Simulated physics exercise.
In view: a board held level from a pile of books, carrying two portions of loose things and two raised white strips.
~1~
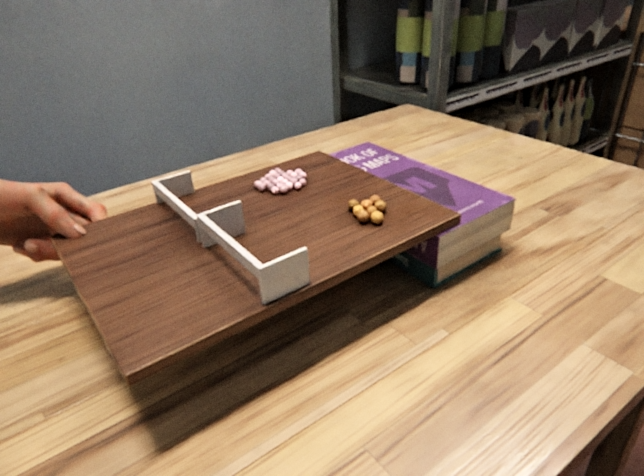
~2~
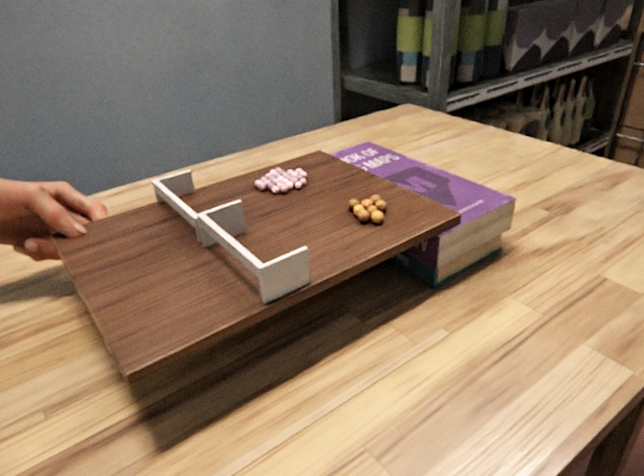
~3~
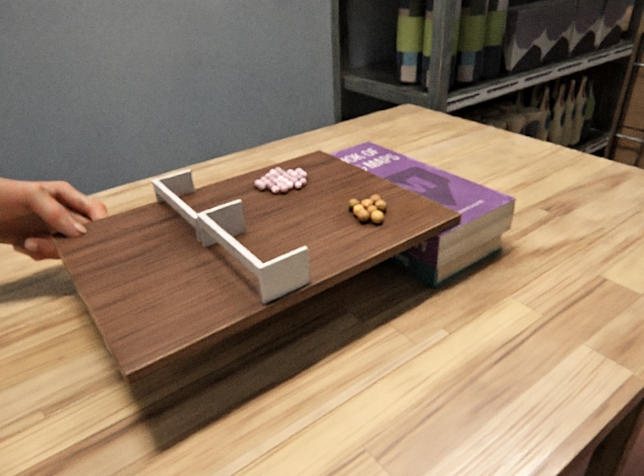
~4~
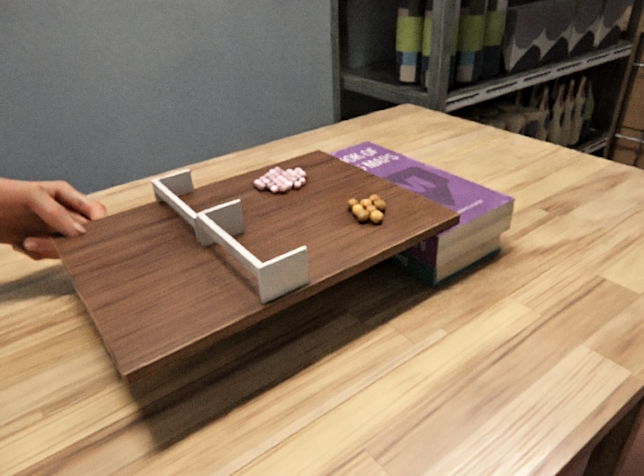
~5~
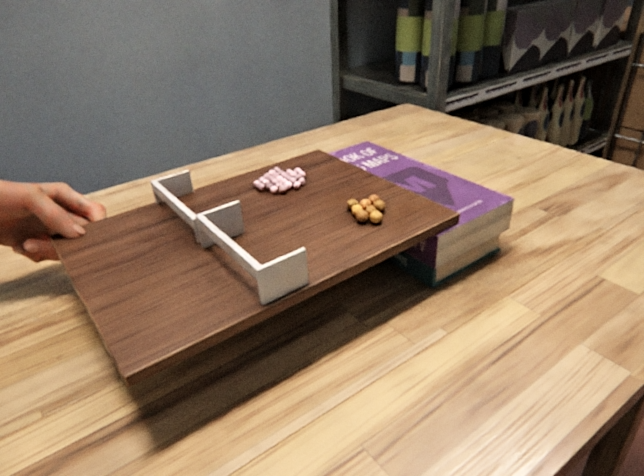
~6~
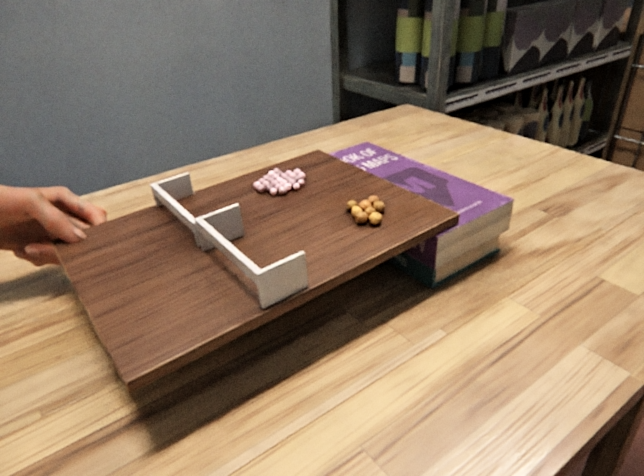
A hand at the left holds one end of a dark brown board above a pale striped wooden table, seen from slightly above, with a grey wall and shelves behind. The board's right end rests on a purple book, and it carries two white raised strips, a pink cluster and a nearer golden-brown cluster. The hand lowers its end very slightly, while both clusters stay still.
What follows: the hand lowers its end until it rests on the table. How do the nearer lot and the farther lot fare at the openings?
Okay, so the nearer lot gets past, and the farther lot gets past.
Then, 0.41 s later than the last frame, board sloping at 10°; nearer lot on its way down; farther lot on its way down.
Then, 0.77 s later than the last frame, board resting at 13°; nearer lot roughly a quarter past its gate; farther lot the larger part past its gate.
Then, 1.07 s later than the last frame, board resting at 13°; nearer lot every one past its gate; farther lot every one past its gate.
When it is over, board resting at 13°; nearer lot every one past its gate; farther lot every one past its gate.
